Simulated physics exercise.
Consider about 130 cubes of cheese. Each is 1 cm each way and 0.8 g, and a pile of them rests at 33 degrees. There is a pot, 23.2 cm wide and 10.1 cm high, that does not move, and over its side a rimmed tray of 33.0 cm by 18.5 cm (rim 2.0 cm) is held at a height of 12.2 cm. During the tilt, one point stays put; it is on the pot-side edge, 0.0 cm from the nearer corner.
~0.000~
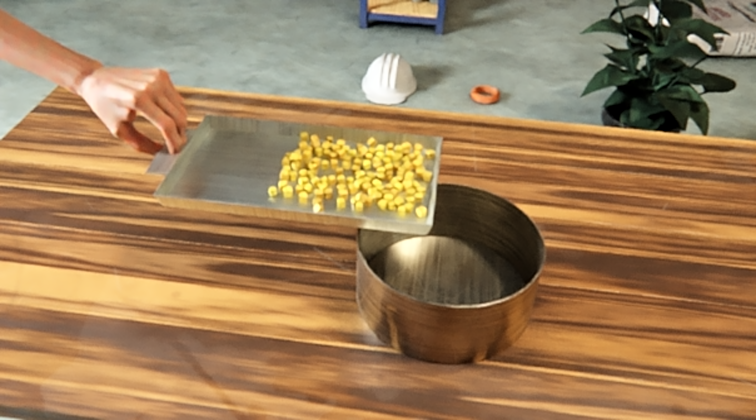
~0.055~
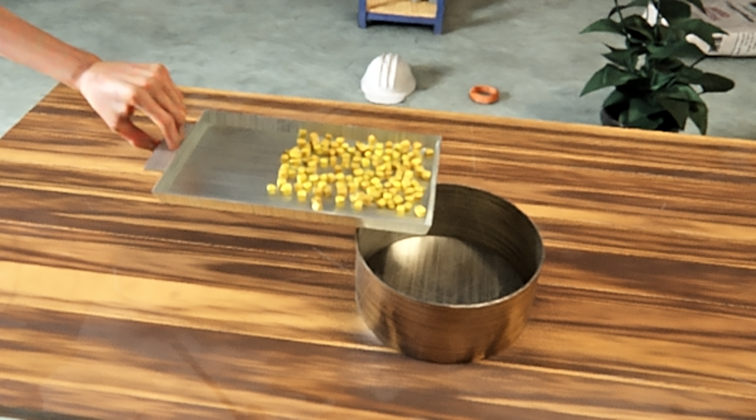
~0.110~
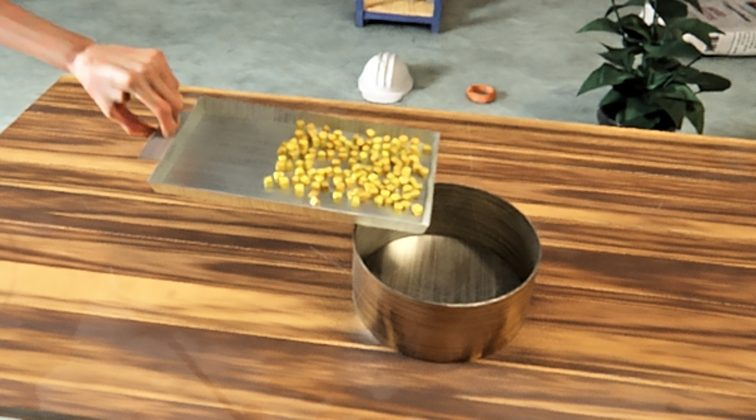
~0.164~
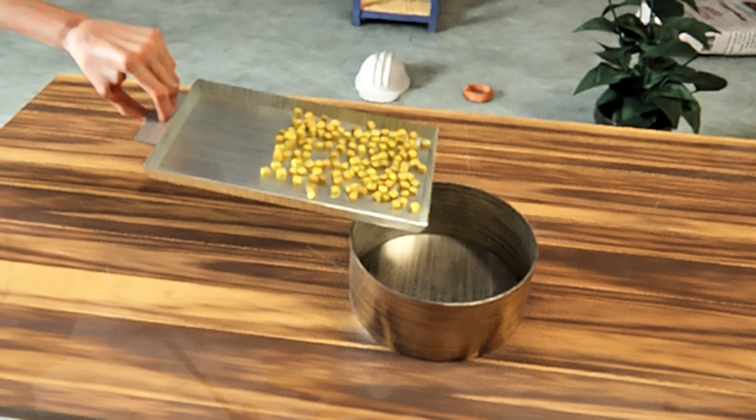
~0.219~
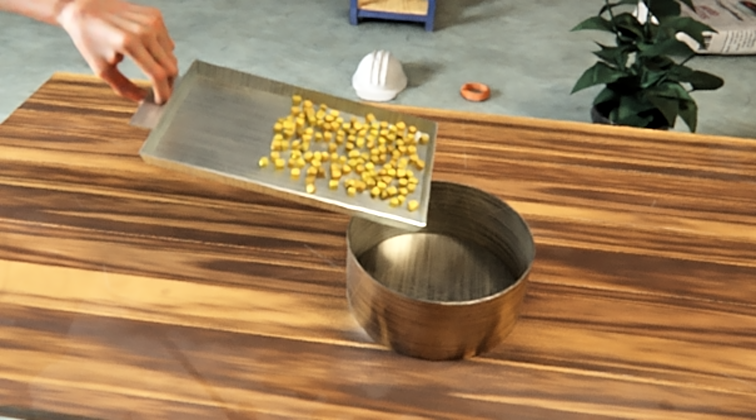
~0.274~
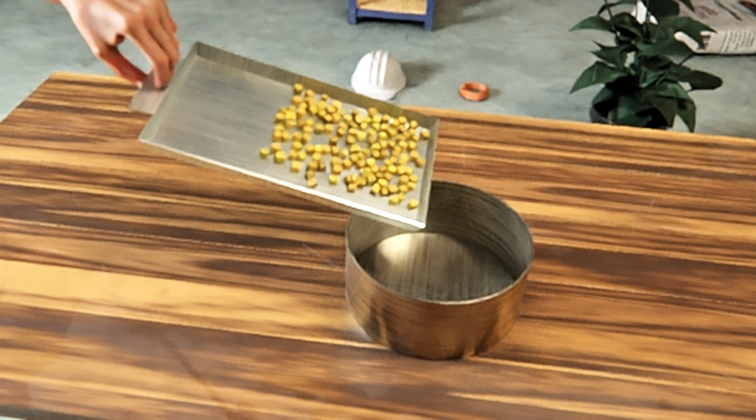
A hand gripped the left end of a metal tray scattered with small yellow cubes and steadily raised it, slanting the tray down toward the right over the rim of a round pot that stayed still.
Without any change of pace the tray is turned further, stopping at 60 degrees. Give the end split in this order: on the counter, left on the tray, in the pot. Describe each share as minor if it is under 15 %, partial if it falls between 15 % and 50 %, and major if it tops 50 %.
Counter - minor; tray - major; pot - partial.
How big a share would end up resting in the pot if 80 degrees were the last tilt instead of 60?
95 per cent.
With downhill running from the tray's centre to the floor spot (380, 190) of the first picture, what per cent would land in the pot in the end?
Roughly 15 % of the pieces.
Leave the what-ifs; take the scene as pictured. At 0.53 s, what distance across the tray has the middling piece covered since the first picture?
About 1 cm.
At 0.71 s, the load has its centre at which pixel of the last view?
The load's centre is near (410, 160) at that time.
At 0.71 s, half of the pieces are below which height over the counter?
Height: Around 20 cm.
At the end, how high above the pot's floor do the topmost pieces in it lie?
Height: Approx. 1.5 cm.
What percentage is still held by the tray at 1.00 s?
It's roughly 70 percent.
After 0.53 s, tilt 38 degrees; the tray holds 100 %, the pot 0 %.
After 0.71 s, tilt 53 degrees; the tray holds 100 %, the pot 0 %.
After 1.00 s, tilt 60 degrees; the tray holds 70 %, the pot 25 %.
By 2.1 s all is still; counter 0 %, tray 60 %, pot 40 %.
